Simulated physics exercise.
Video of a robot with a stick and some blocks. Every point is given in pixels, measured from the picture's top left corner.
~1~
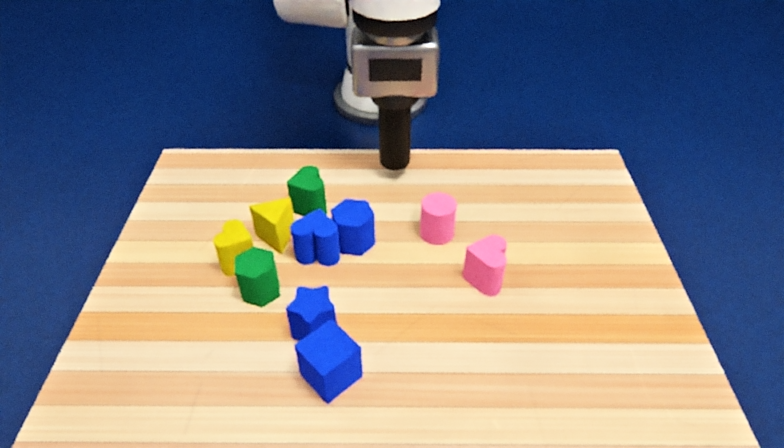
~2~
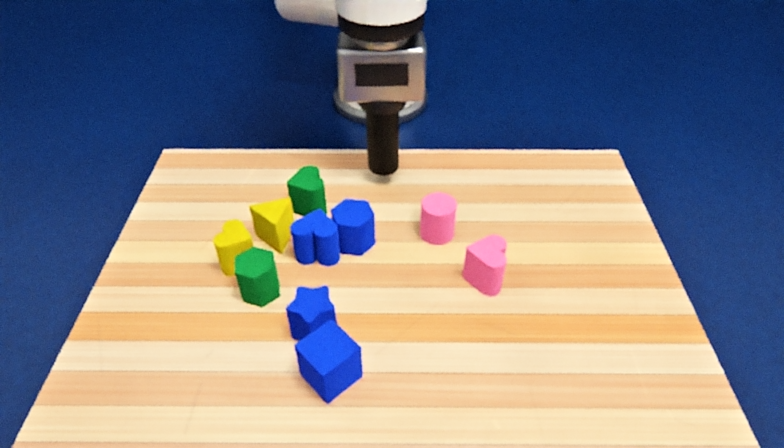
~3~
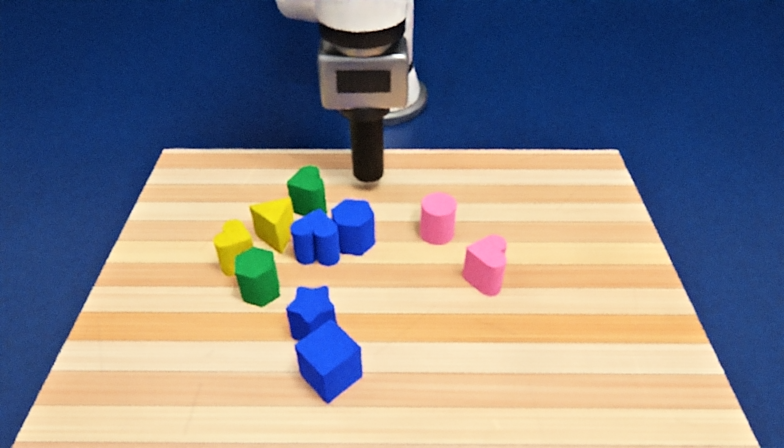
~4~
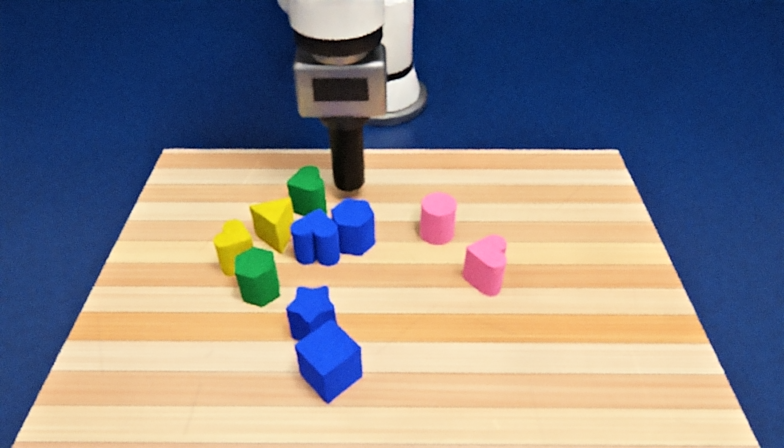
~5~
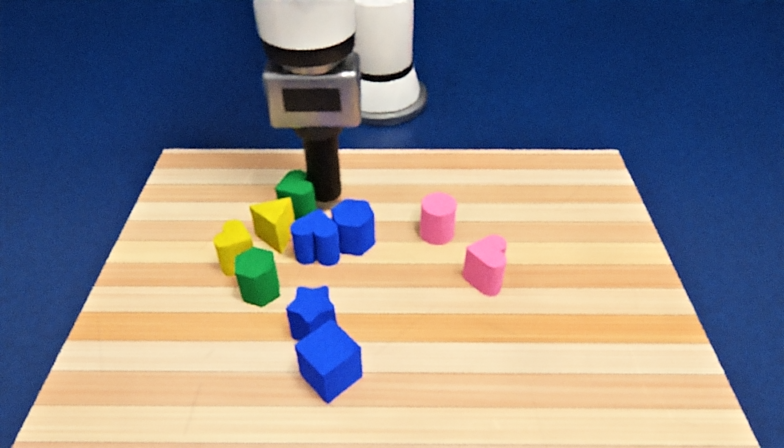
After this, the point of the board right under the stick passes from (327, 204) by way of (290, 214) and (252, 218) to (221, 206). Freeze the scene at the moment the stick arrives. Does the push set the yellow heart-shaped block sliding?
I'd say no.
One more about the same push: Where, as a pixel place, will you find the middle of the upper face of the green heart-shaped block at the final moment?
It will likely be found at (200, 198).
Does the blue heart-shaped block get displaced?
Final answer: No.
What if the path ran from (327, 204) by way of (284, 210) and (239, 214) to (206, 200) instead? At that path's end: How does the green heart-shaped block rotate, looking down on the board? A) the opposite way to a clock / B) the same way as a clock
A: The opposite way to a clock.
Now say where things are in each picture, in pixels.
In the first frame, stick's lower end at (395, 163); yellow heart-shaped block at (232, 233); yellow three-sided block at (272, 209); green heart-shaped block at (307, 178); blue heart-shaped block at (315, 224).
In the second frame, stick at (384, 168); blocks still.
In the third frame, stick at (369, 174); blocks still.
In the fourth frame, stick at (350, 183); blocks still.
In the fifth frame, stick at (326, 193); yellow heart-shaped block at (232, 233); yellow three-sided block at (272, 209); green heart-shaped block at (295, 182); blue heart-shaped block at (315, 224).
What follows on the original path. One third of the way, stick at (288, 203); yellow three-sided block at (268, 212); green heart-shaped block at (254, 193).
Two thirds of the way, stick at (249, 207); yellow three-sided block at (268, 212); green heart-shaped block at (215, 199).
At the end, stick at (218, 195); yellow heart-shaped block still; yellow three-sided block at (268, 212); green heart-shaped block at (200, 198), turned 45° anticlockwise; blue heart-shaped block still.
